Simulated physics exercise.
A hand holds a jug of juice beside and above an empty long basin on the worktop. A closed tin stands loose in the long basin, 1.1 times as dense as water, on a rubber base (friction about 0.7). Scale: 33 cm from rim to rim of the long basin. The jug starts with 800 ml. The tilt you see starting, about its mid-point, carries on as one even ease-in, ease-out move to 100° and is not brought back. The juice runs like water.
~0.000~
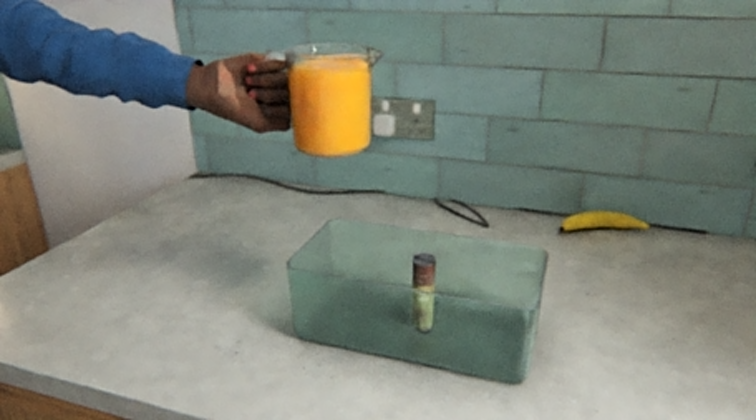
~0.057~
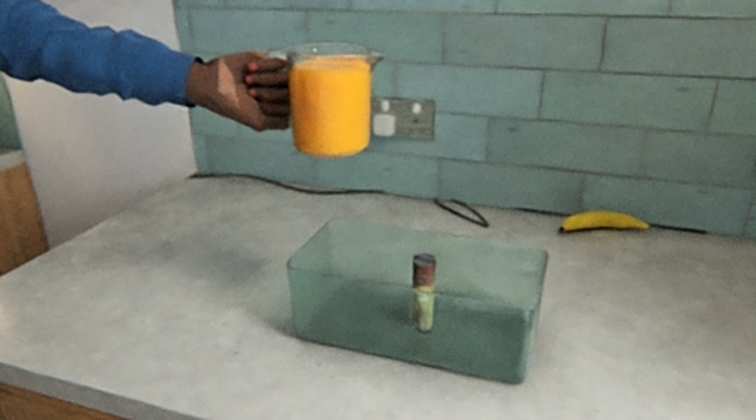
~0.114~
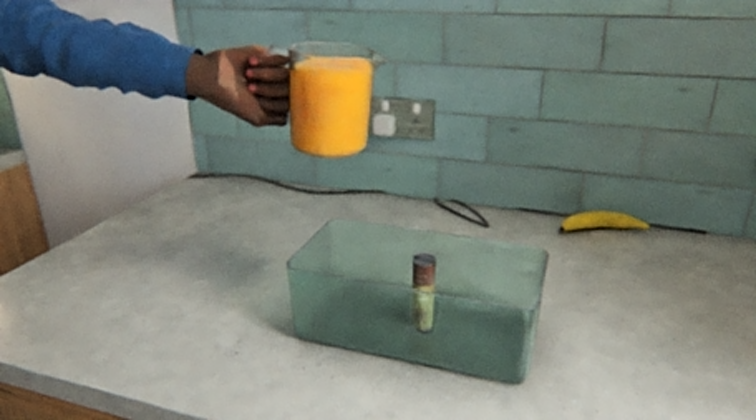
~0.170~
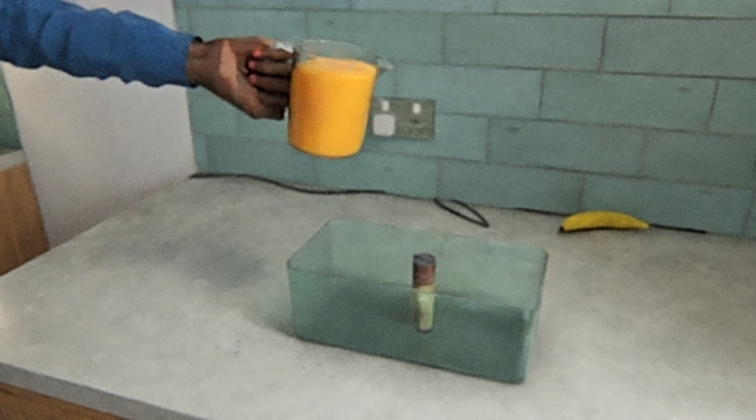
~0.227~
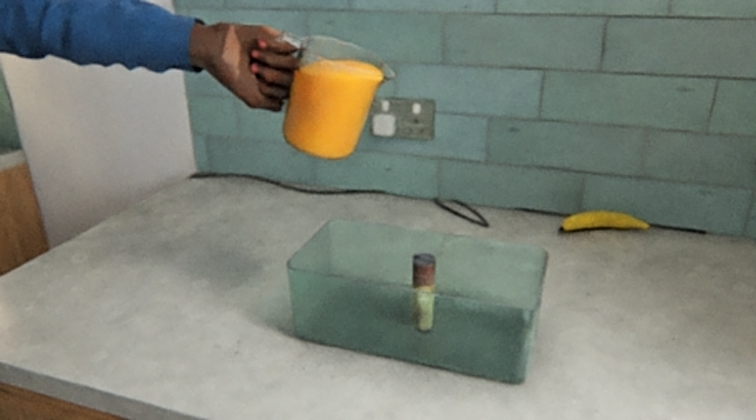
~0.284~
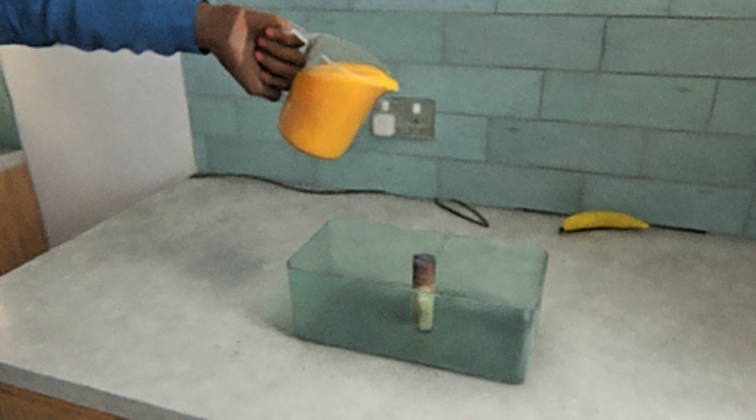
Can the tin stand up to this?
The tin stays up.
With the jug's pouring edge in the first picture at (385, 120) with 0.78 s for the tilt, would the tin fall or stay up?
Then it goes over.
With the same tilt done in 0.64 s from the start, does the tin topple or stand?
Then it keeps standing.
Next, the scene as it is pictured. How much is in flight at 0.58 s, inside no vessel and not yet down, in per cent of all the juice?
About 26 per cent.
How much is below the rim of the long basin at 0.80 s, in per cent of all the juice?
About 50 per cent.
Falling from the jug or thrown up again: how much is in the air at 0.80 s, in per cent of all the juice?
Some 28 per cent.
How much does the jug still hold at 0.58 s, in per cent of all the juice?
About 66 per cent.
Then, 0.58 s in, the tilt is 85° and 65 per cent is still to pour; the tin stands where it began.
Then, 0.80 s in, the tilt is 100° and 22 per cent is still to pour; the tin stands where it began.
Then, 1.03 s in, the tilt is 100° and 5 per cent is still to pour; the tin stands where it began.
Then, 1.28 s in, the tilt is 100° and 1 per cent is still to pour; the tin stands where it began.
Finally, the tin stands where it began.
